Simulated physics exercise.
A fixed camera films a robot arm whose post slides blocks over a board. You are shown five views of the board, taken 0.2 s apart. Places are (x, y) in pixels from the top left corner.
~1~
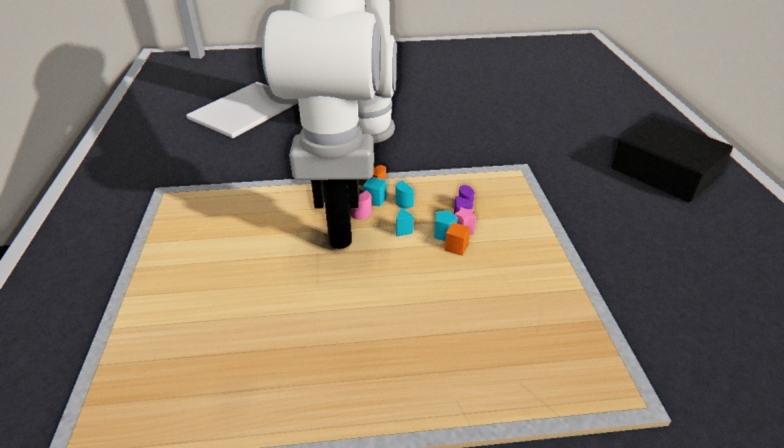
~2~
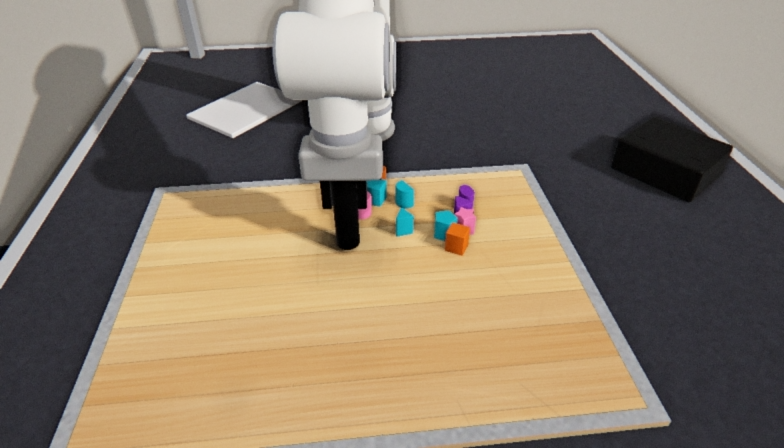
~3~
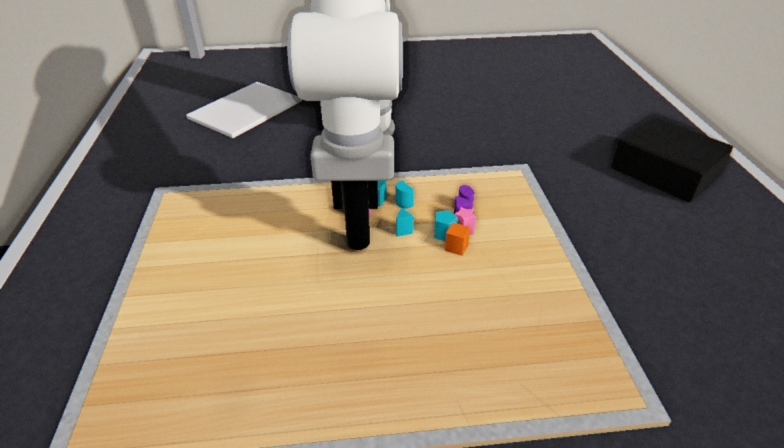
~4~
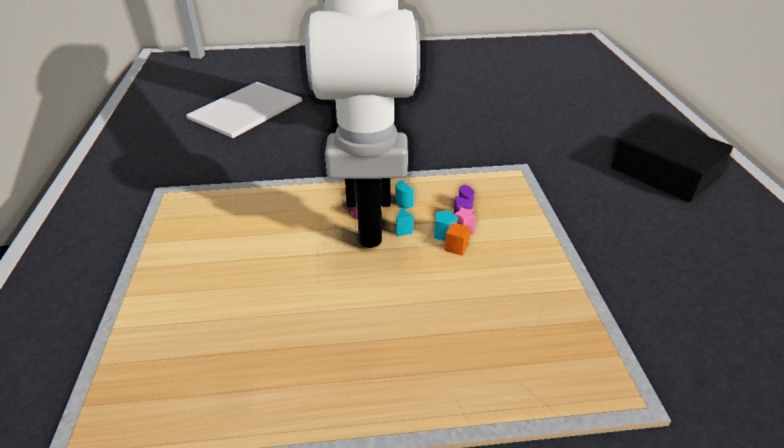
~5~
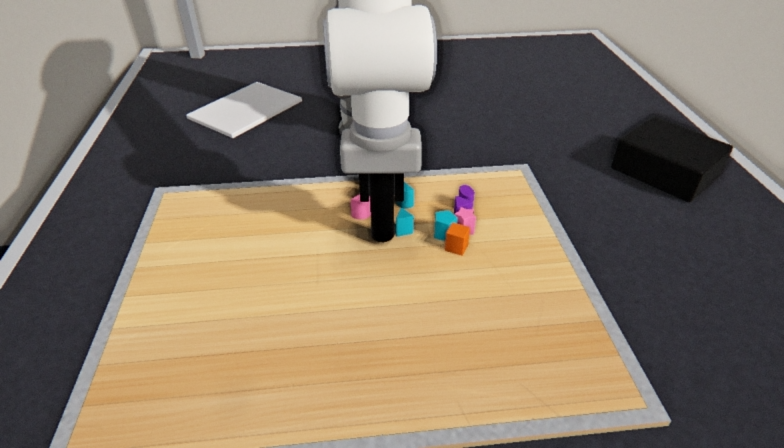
The video shows a white robot arm with a black post moving slowly to the right above a wooden board, passing in front of small turquoise, pink, purple and orange blocks, which stay in place.
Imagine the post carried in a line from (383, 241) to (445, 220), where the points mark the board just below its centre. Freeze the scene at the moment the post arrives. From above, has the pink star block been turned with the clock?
In short: No.
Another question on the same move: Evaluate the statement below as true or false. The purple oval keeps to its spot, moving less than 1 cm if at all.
That statement is accurate.
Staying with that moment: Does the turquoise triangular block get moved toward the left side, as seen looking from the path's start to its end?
I expect so.
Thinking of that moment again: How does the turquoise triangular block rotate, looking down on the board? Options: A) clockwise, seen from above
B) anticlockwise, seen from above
Choice B: Anticlockwise, seen from above.
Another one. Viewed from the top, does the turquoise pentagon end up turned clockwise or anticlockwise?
My answer: Clockwise.
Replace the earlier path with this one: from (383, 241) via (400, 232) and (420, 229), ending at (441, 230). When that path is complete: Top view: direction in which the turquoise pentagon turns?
Seen from above, clockwise.
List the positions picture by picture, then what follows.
Post tip (340, 242); block tops, turquoise triangular block (404, 214); turquoise pentagon (445, 217); purple triangular block (462, 201); pink star block (466, 213); purple oval (467, 190), in the first picture.
Post (348, 243); blocks unchanged, in the second picture.
Post (359, 243); blocks unchanged, in the third picture.
Post (371, 240); blocks unchanged, in the fourth picture.
Post (383, 235); turquoise triangular block (404, 214); turquoise pentagon (445, 217); purple triangular block (462, 201); pink star block (466, 213); purple oval (467, 190), in the fifth picture.
What follows on the original path. One third of the way, post (405, 228); turquoise triangular block (417, 207), turned 50° anticlockwise.
Two thirds of the way, post (426, 221); turquoise triangular block (429, 198), turned 105° anticlockwise.
At the end, post (445, 215); turquoise triangular block (434, 194), turned 130° anticlockwise; turquoise pentagon (452, 216), turned 55° clockwise; purple triangular block in place; pink star block (472, 214), turned 25° anticlockwise; purple oval in place.
